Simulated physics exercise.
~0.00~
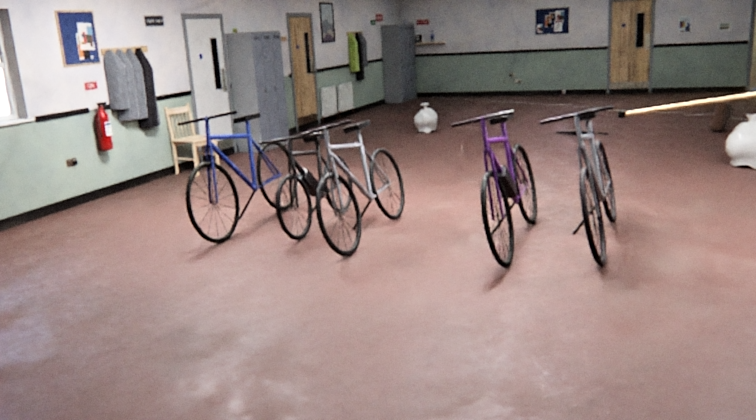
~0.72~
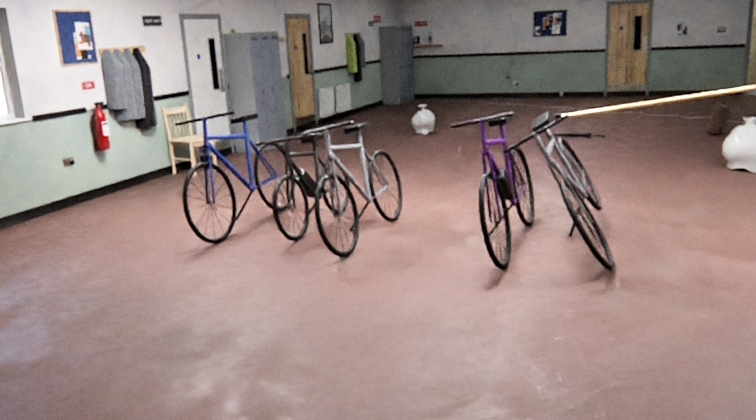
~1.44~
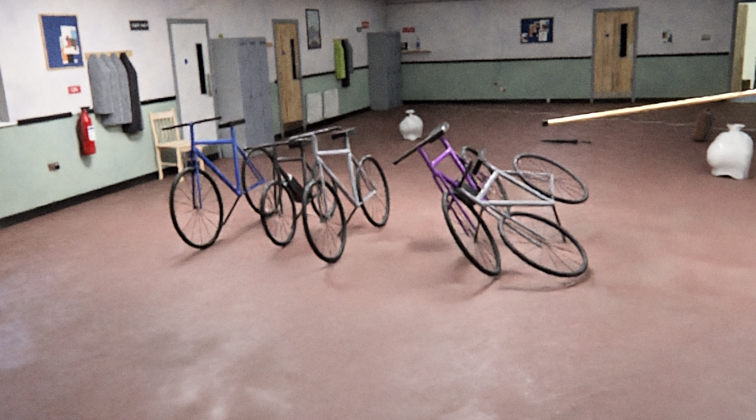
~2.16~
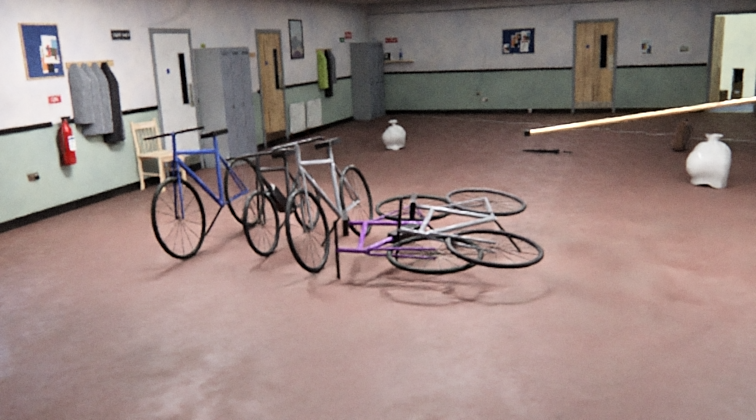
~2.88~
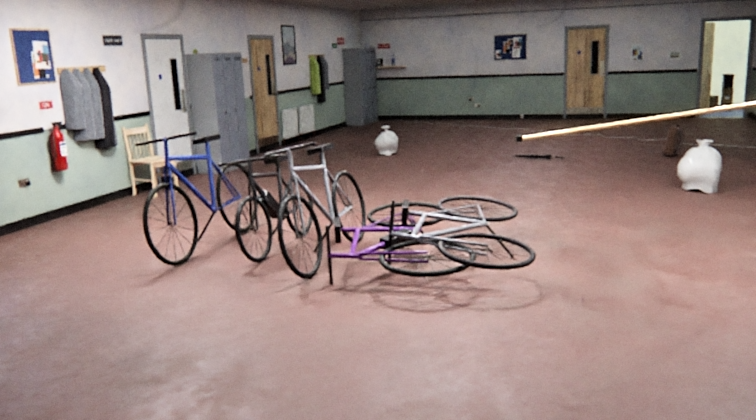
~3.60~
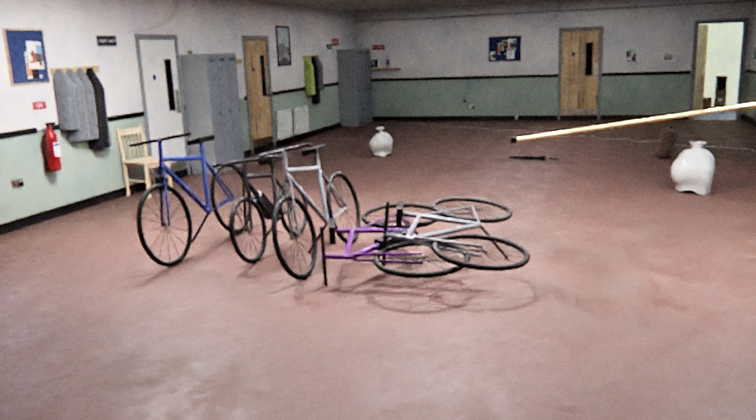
At first, five bicycles stand side by side in a large hall with green and white walls, while a long pale pole reaches in from the right towards the grey bicycle at that end. The pole pushes the grey bicycle, which tips to the left and knocks into the purple one beside it. Both topple leftward together as the pole stays back and the view drifts to the right. They come down in a tangle on the floor, the purple one lying flat beneath the grey one. The blue bicycle and the two next to it remain standing.
